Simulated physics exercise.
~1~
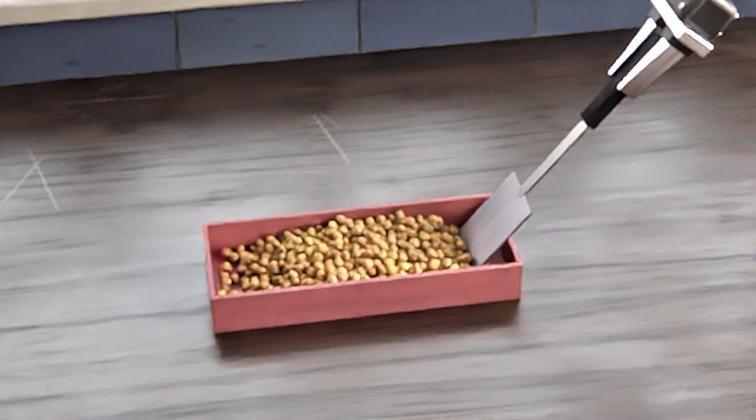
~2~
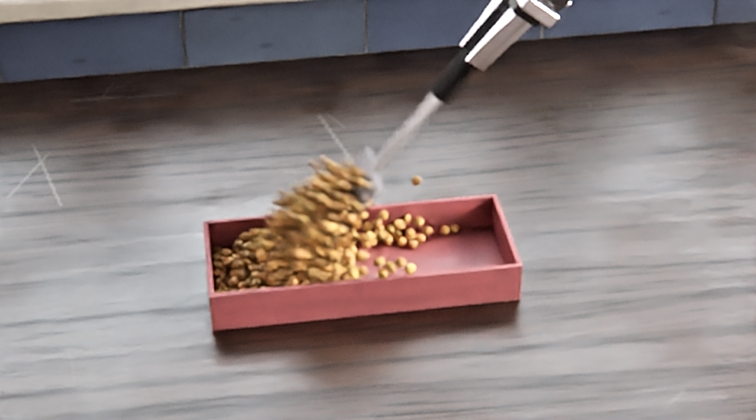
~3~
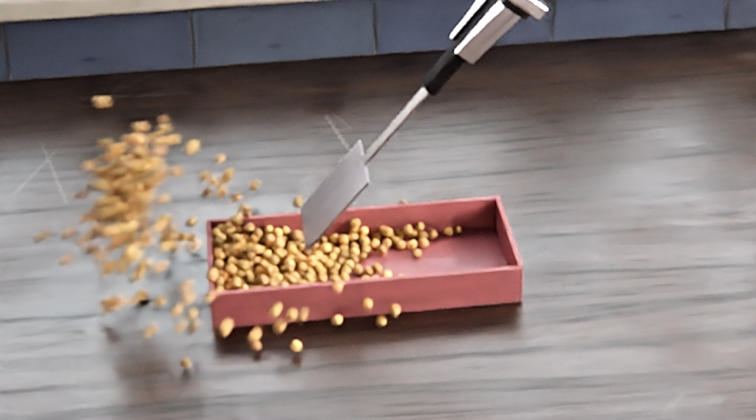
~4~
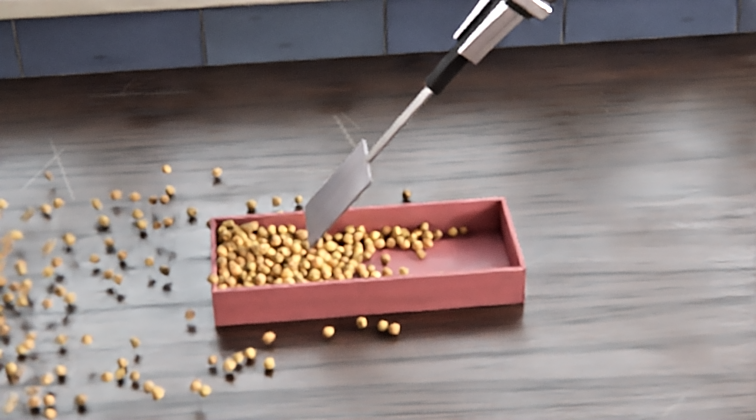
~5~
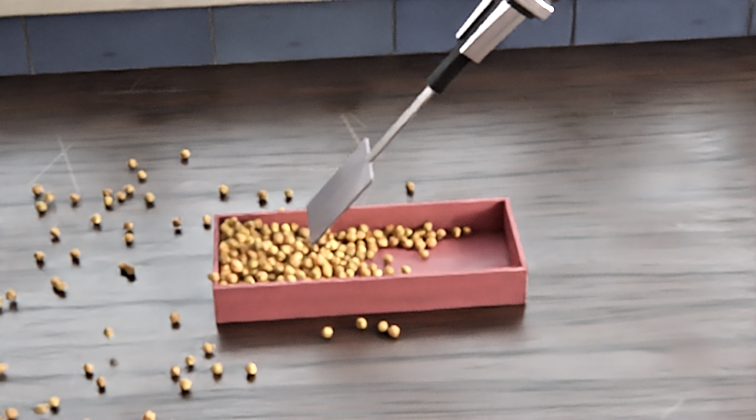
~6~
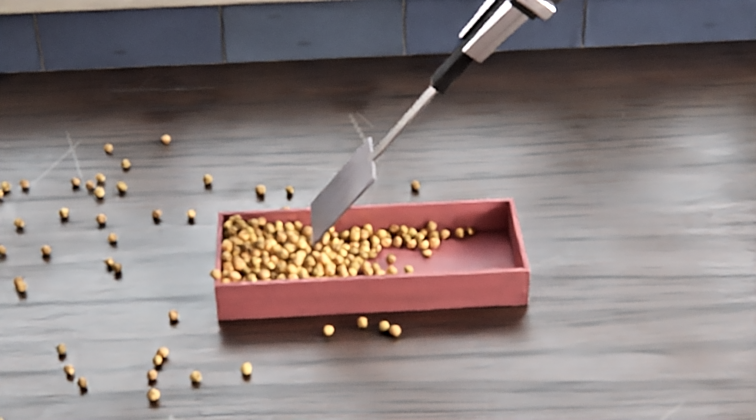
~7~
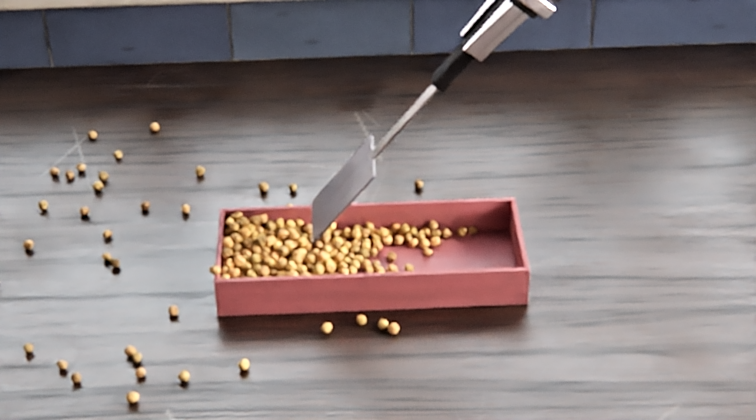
On a wooden surface, a robot arm swept a spatula leftward through a red trough of dried chickpeas and stopped partway, flinging many over the left end; they scattered and rolled across the surface, while a good heap stayed in the trough.
